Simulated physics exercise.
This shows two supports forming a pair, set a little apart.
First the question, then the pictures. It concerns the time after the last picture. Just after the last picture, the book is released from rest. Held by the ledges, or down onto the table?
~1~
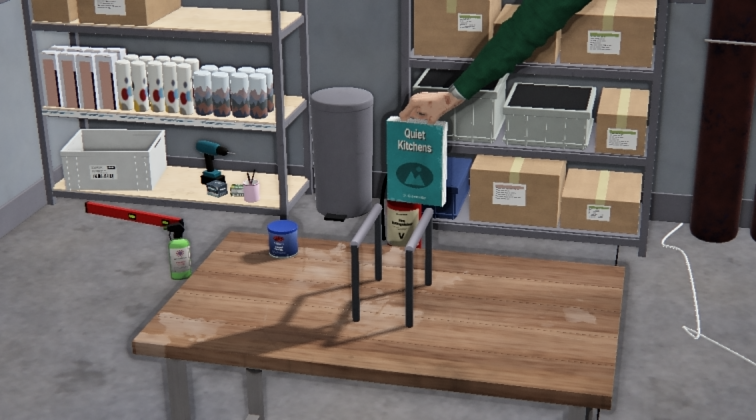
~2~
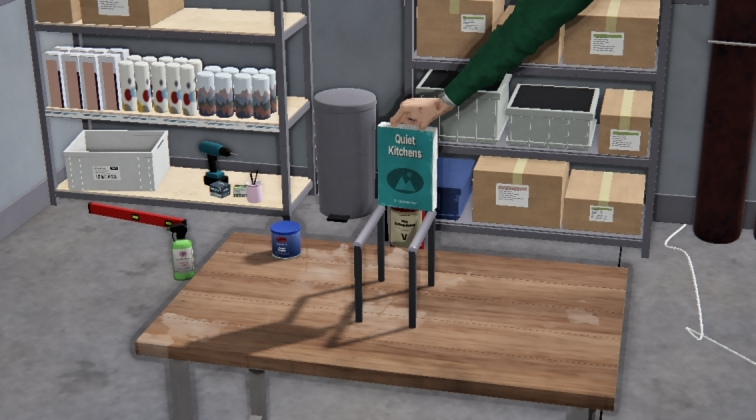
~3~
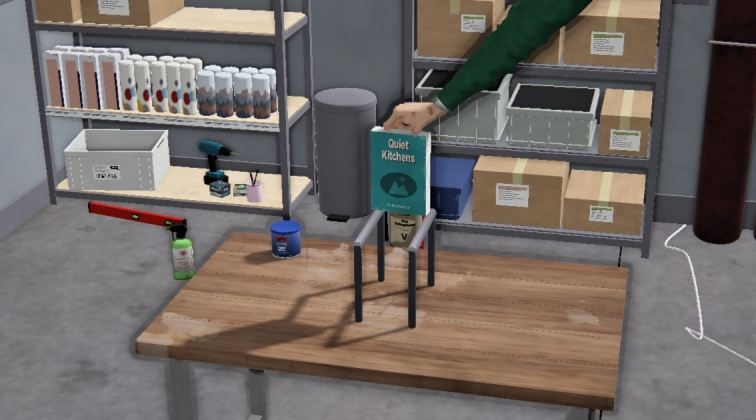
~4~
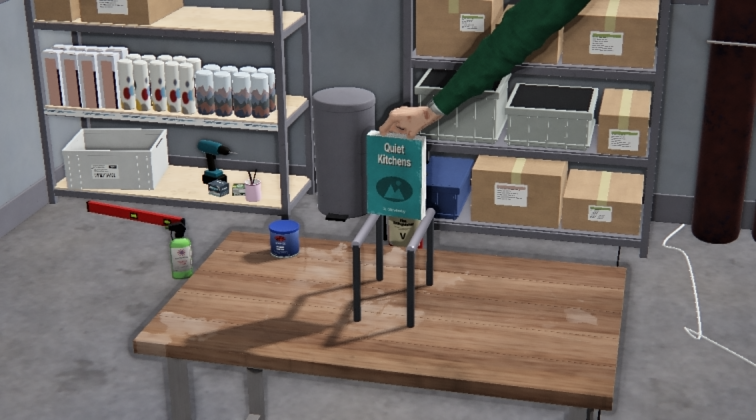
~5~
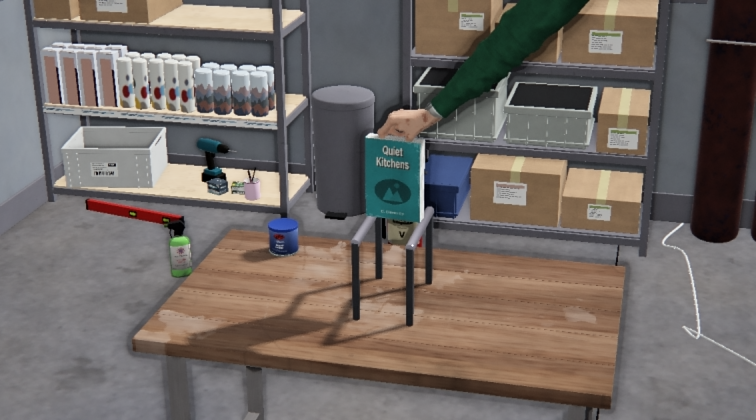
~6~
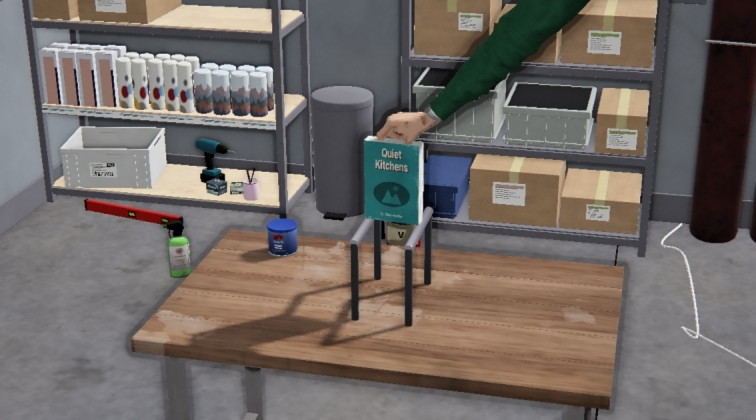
Well, it doesn't make it past the gap, sadly.
Then, 0.20 s on from there, no change.
Then, 0.40 s on from there, turquoise book resting near (394, 184).
In the end, both unmoved. At the end, from the last picture's camera, turquoise book near (394, 184). The book is caught.
